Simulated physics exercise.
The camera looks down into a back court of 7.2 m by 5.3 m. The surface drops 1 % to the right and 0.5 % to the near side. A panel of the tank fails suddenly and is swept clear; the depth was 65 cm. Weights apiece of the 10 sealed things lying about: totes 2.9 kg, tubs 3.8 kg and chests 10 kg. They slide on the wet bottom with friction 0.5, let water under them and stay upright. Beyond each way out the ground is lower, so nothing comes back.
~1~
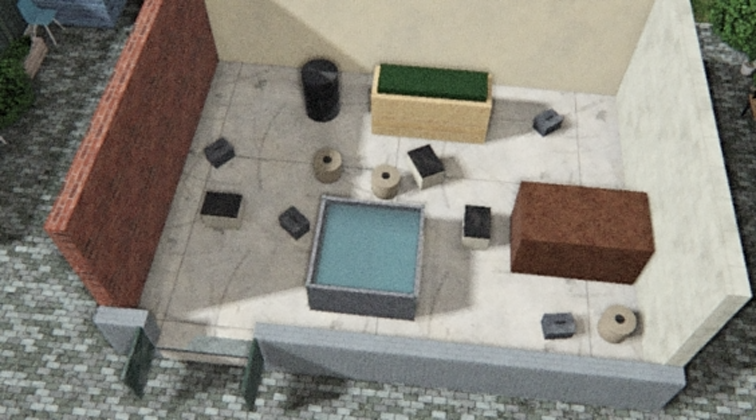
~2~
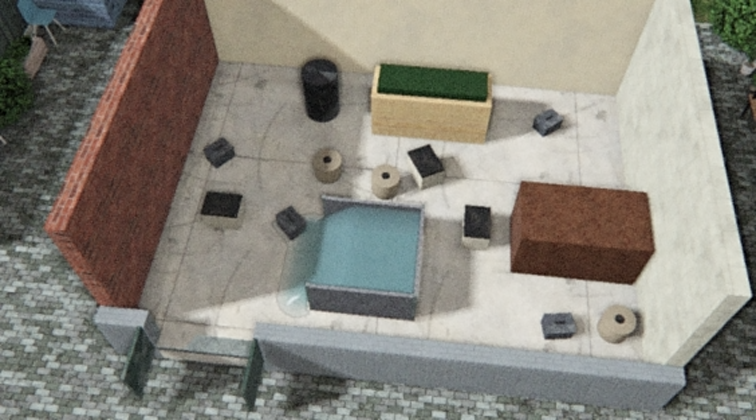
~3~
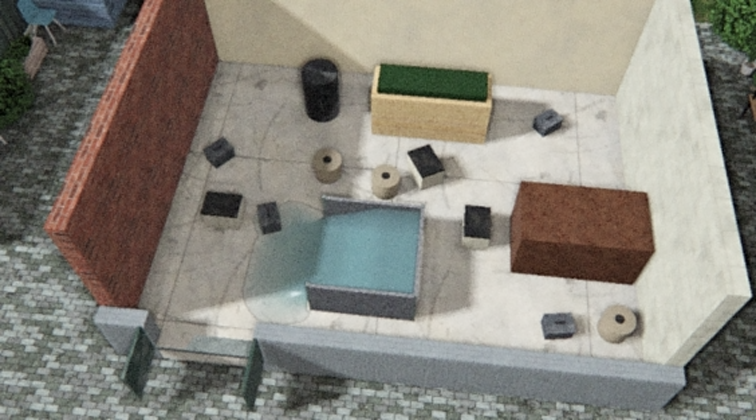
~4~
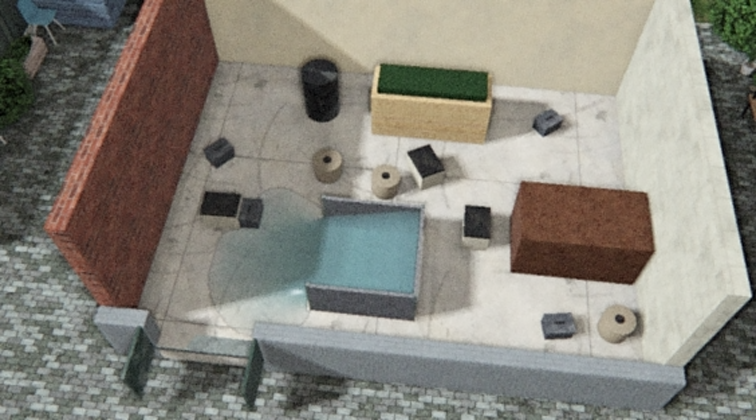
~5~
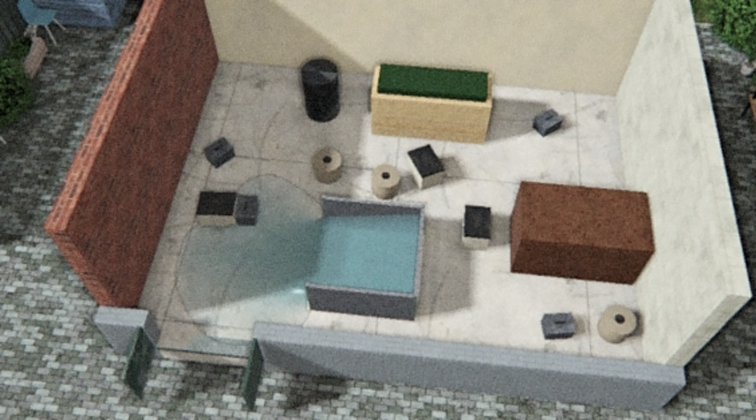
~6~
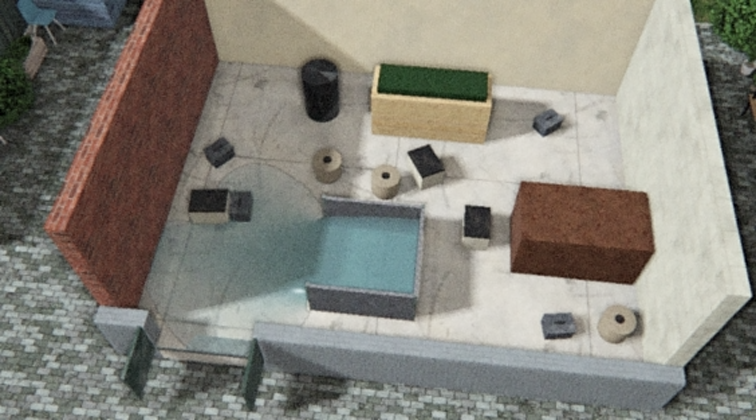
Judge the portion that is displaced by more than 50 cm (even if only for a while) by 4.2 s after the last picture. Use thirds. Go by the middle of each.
That comes to under a third.
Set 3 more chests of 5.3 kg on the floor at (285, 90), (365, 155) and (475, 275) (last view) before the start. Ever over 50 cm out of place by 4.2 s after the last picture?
In that order: Over, under, short of it.
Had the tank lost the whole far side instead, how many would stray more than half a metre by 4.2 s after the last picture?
Then 5.
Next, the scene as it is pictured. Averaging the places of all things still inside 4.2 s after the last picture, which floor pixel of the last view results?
At about (461, 177).
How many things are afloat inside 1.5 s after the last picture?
2 of them.
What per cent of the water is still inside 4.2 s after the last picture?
About 74 per cent.
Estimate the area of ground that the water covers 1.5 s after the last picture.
About 12 m2.
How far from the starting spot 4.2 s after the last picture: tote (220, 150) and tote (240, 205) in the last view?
In that order: 550 cm, 400 cm.
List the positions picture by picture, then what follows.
In the first frame, a tote at (294, 219), on the bottom; a chest at (221, 204) rests on the ground; water covers 2.0 m2; 0 of 10 have shifted.
In the second frame, a tote at (290, 219), on the bottom, 5 cm from its start; a chest at (221, 204) rests on the ground; water covers 2.8 m2; 1 of 10 have shifted.
In the third frame, a tote at (268, 214) rests on the ground, 40 cm from its start; a chest at (221, 204), on the bottom; 3.9 m2 under water; 1 of 10 have shifted.
In the fourth frame, a tote at (250, 209), on the bottom, 70 cm from its start; a chest at (220, 203) rests on the ground; 5.2 m2 under water; 1 of 10 have shifted.
In the fifth frame, a tote at (246, 206), on the bottom, 77 cm from its start; a chest at (216, 202) rests on the ground, 8 cm from its start; 6.6 m2 under water; 2 of 10 have shifted.
In the sixth frame, a tote at (240, 203), afloat, 87 cm from its start; a chest at (208, 200), on the bottom, 21 cm from its start; 8.0 m2 under water; 2 of 10 have shifted.
Then, 0.4 s after the last picture 2 of 10 are over 50 cm from their spots; 1 afloat.
Then, 1.5 s after the last picture 3 of 10 are over 50 cm from their spots; 2 afloat.
Then, 2.8 s after the last picture 3 of 10 are over 50 cm from their spots; 3 afloat.
Then, 4.2 s after the last picture 3 of 10 are over 50 cm from their spots, and 3 have been at some point; 2 afloat.
